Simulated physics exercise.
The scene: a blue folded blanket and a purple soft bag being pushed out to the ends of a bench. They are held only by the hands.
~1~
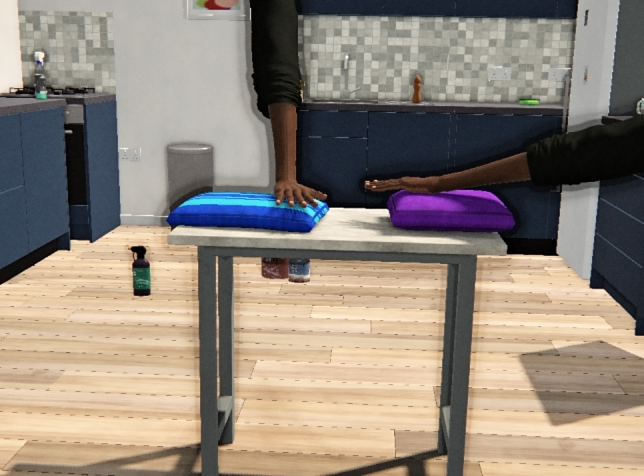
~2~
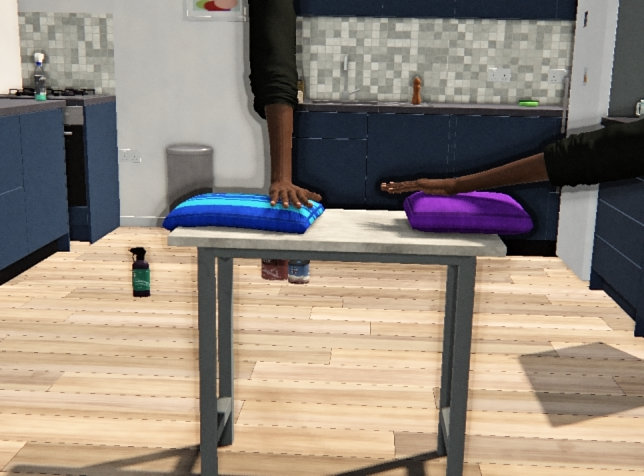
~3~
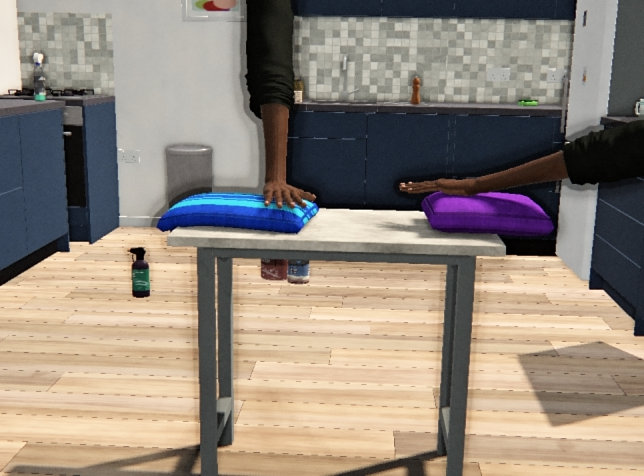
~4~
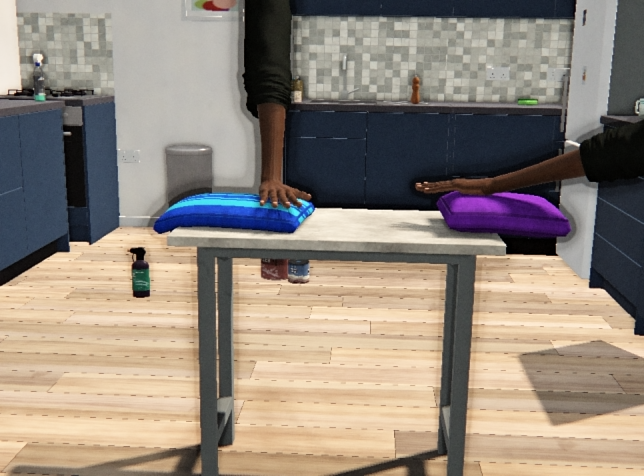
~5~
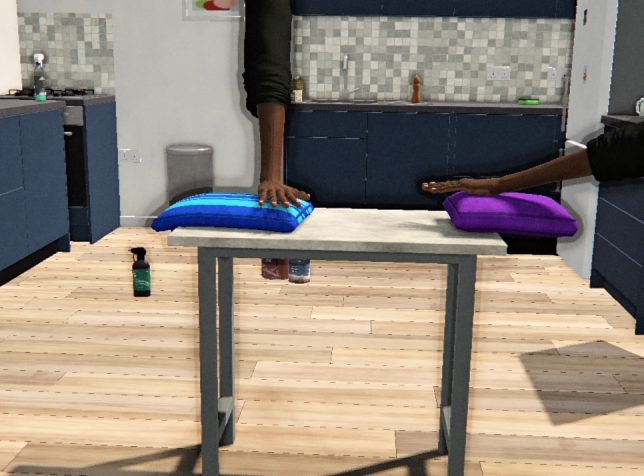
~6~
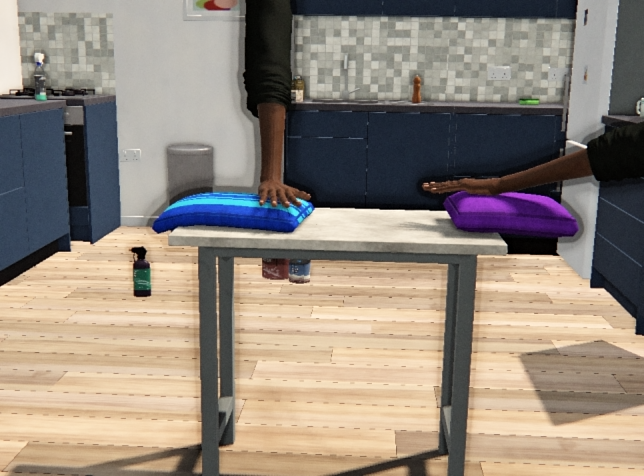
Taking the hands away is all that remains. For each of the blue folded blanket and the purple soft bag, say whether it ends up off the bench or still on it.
As I see it, the blue folded blanket keeps its perch; the purple soft bag drops off.
Then, 0.28 s after the last picture, folded blanket lying still; soft bag tipping outwards near (514, 232).
Then, 0.54 s after the last picture, folded blanket lying still; soft bag falling near (520, 359).
Then, 0.78 s after the last picture, folded blanket lying still; soft bag on the floor near (551, 450).
At rest, folded blanket lying still; soft bag on the floor near (559, 445). The blue folded blanket remains on top and the purple soft bag goes down.
